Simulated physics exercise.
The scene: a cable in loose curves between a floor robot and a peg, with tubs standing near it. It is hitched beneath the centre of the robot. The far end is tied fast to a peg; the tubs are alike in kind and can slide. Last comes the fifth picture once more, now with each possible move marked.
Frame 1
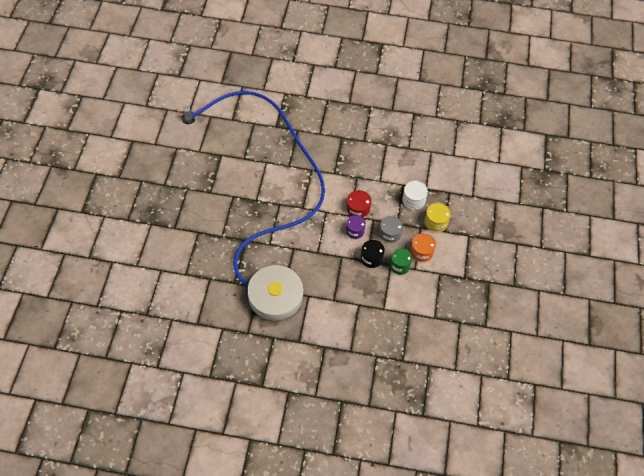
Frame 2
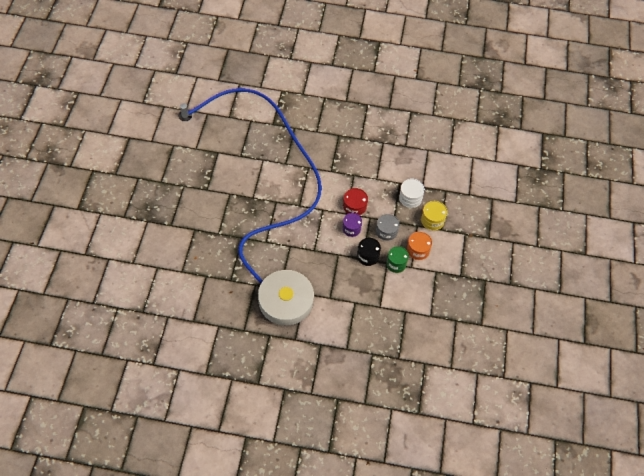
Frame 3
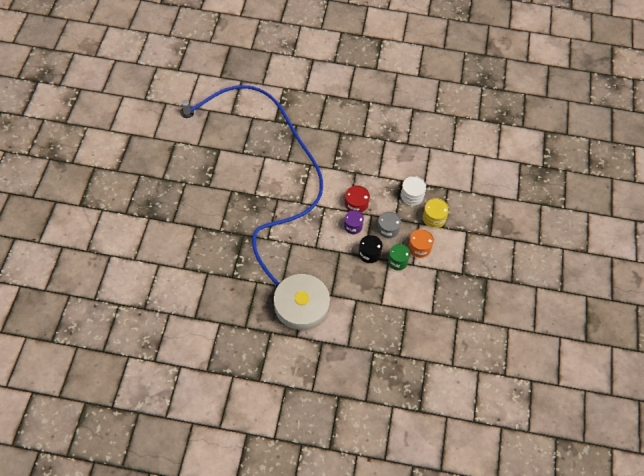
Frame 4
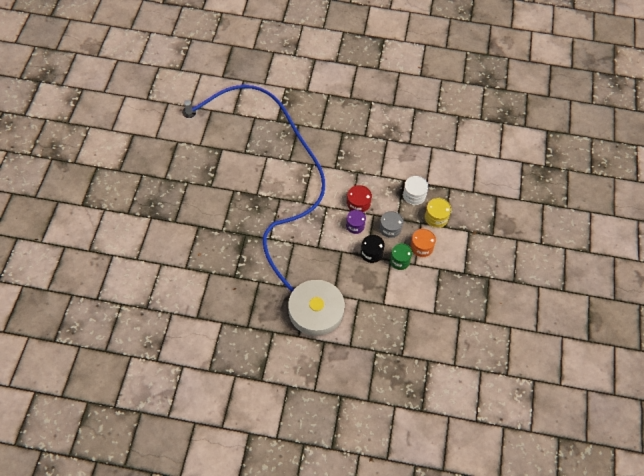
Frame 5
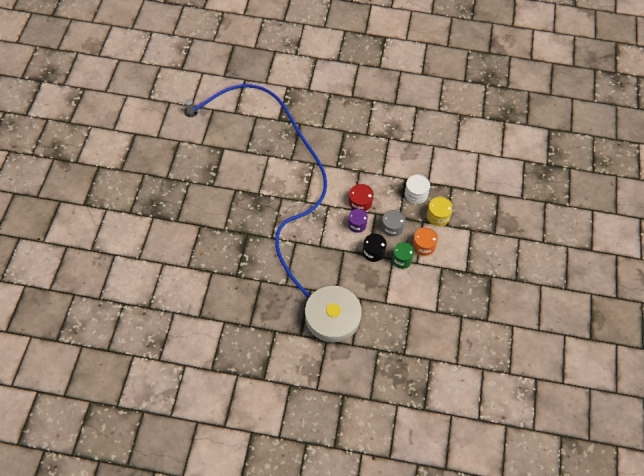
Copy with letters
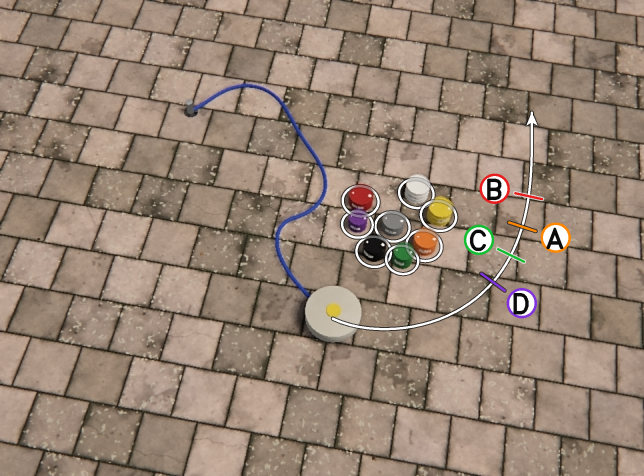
A round grey floor robot trailing a loosely curved blue cable slides slowly right and slightly downward below a cluster of coloured tubs.
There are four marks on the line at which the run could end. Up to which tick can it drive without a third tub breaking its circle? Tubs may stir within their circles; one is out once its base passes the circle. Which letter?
At A, and not beyond.
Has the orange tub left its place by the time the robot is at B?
Yes.
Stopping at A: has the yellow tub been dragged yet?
No.
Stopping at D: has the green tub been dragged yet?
No.
On the marked copy, A at (522, 227); B at (529, 196); C at (511, 255); D at (493, 282); the route from (333, 319) via (506, 263) to (532, 112).
Following A. Soon after the start, robot (424, 320).
Later, robot (495, 278).
In the end, robot (524, 222); green tub (403, 251); none over the rings.
As for the rest, B has four over the rings; C is within the limit but short; D is within the limit but short.
